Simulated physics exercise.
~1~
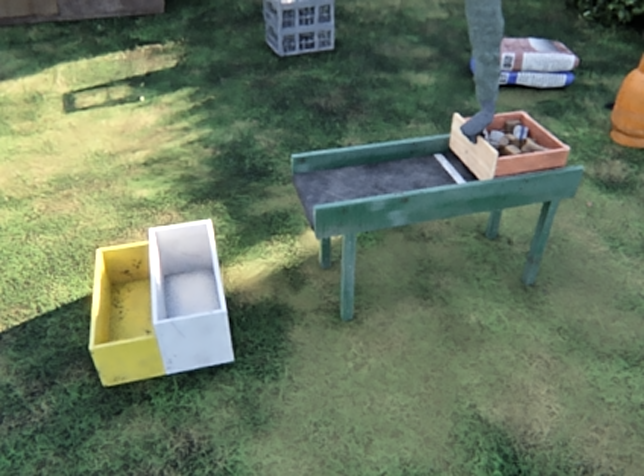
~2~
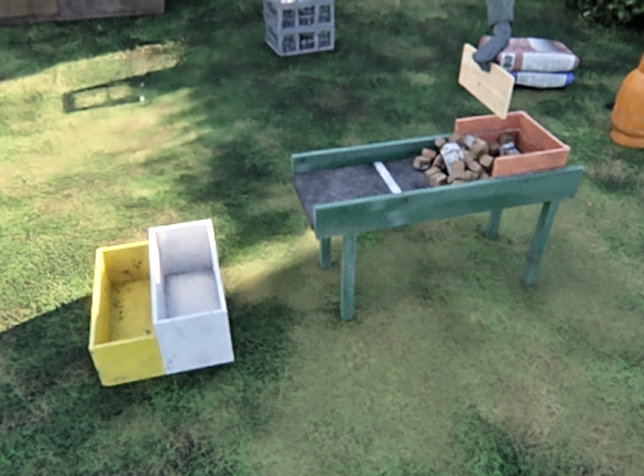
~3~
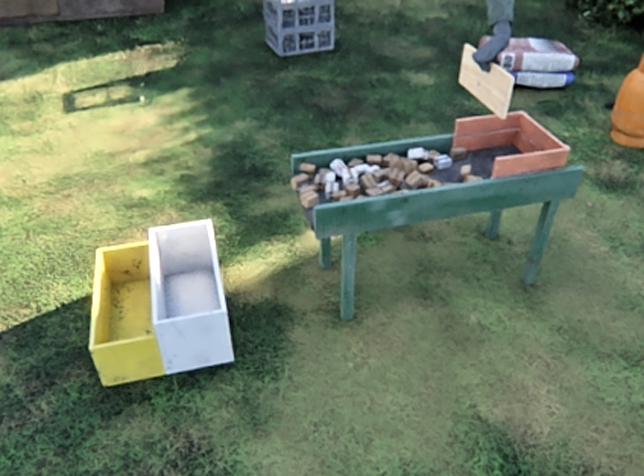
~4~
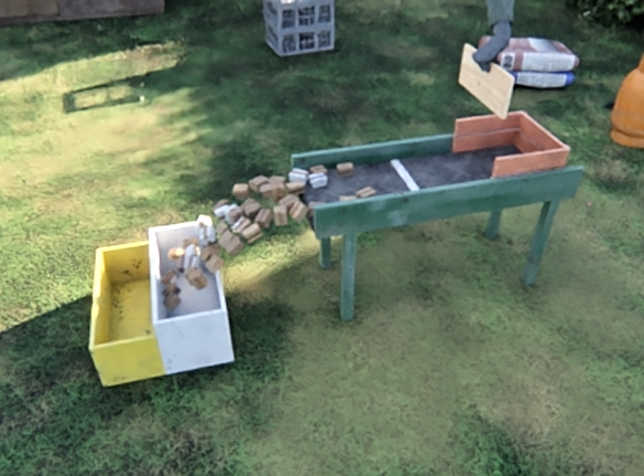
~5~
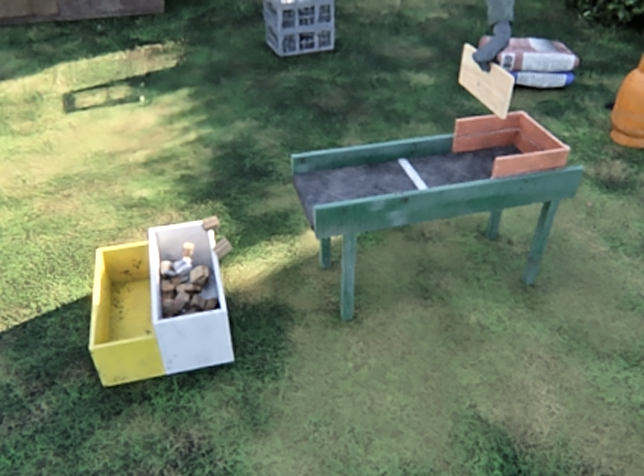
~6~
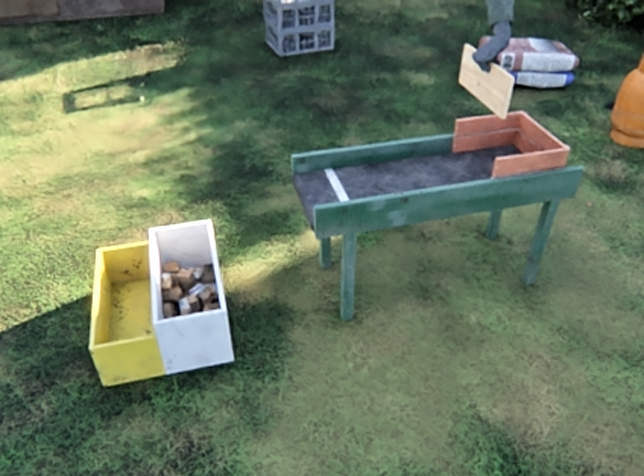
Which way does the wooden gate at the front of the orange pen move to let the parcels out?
The gate moves up, held by the grey arm, and stays raised above the belt.
